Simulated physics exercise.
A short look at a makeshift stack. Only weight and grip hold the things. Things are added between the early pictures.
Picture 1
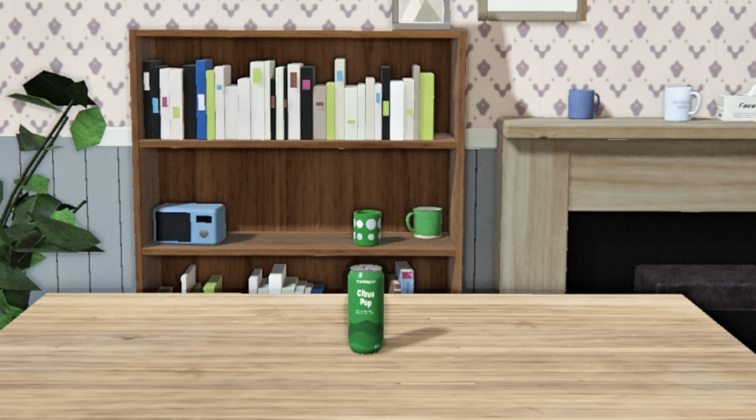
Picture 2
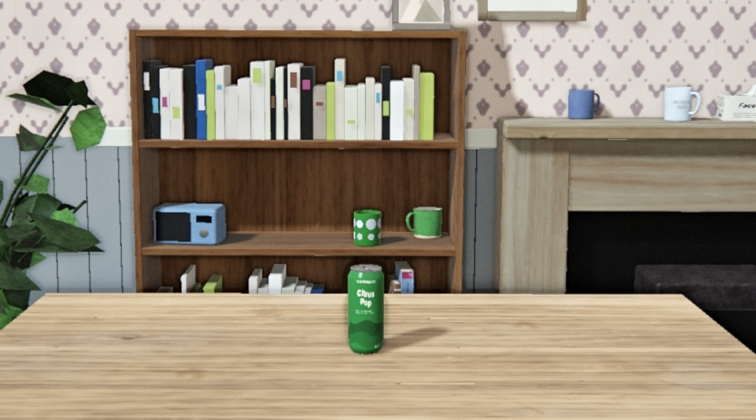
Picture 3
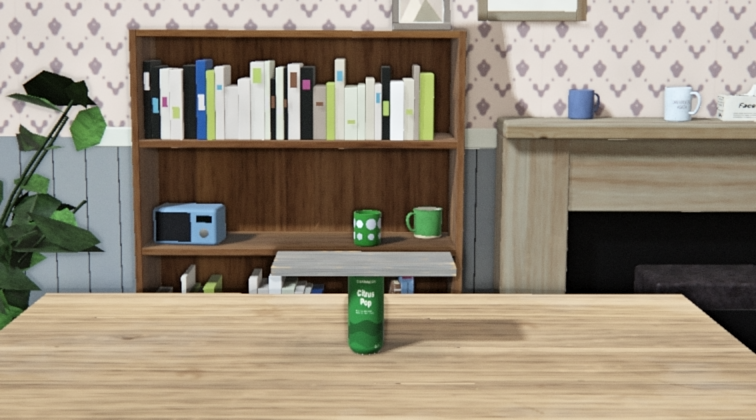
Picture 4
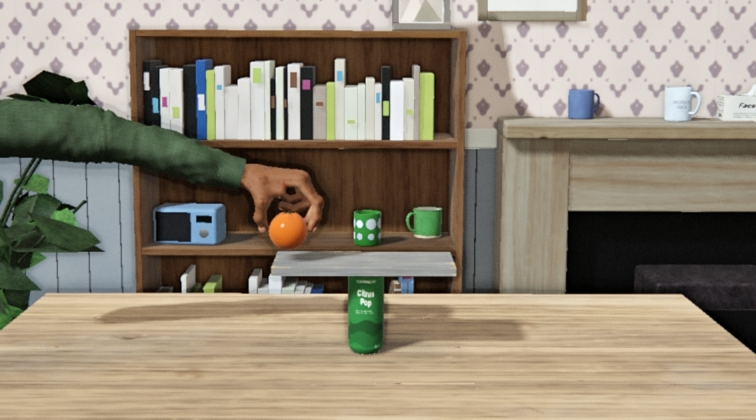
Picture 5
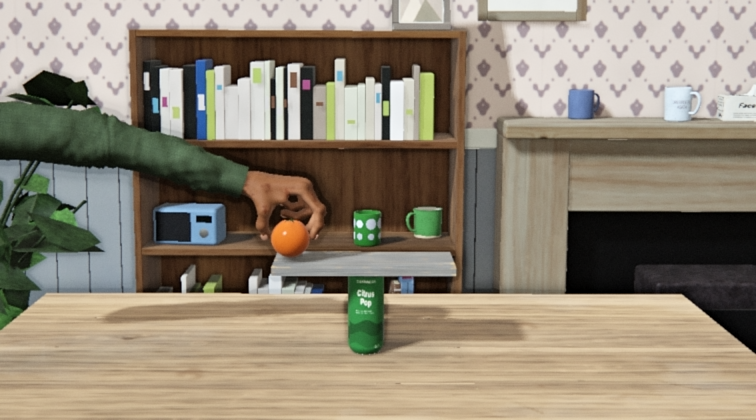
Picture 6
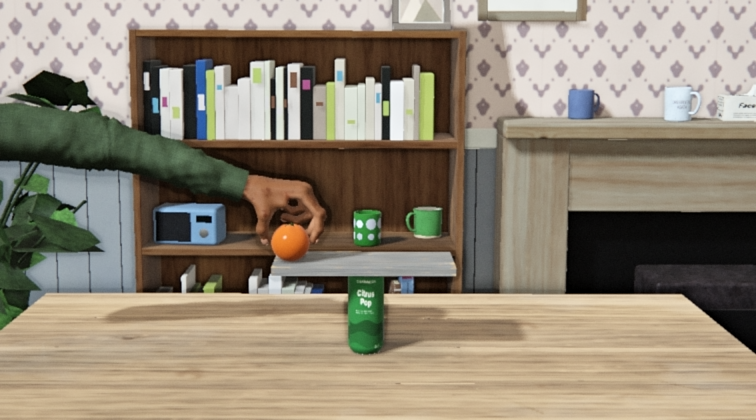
A dark-green-sleeved arm reaches in from the left over a wooden table in a room with patterned wallpaper, seen from the front by a still camera. A green can stands on the table before a bookshelf with books, a blue radio and green cups, beside a fireplace. A grey board appears across the can, then the hand lowers an orange tomato slightly onto its left end.
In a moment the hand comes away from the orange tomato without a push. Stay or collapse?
Outcome: The stack loses its balance.
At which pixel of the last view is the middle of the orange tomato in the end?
Around (260, 337).
Then, 0.50 s later than the last frame, orange tomato now fallen; grey board tilted by 63°.
Then, 0.80 s later than the last frame, grey board now fallen; green can tilted by 20°.
Then, 1.00 s later than the last frame, green can now fallen.
When it is over, fallen, green can, grey board and orange tomato. End places, in pixels of the last picture, orange tomato near (260, 337). The stack comes apart.
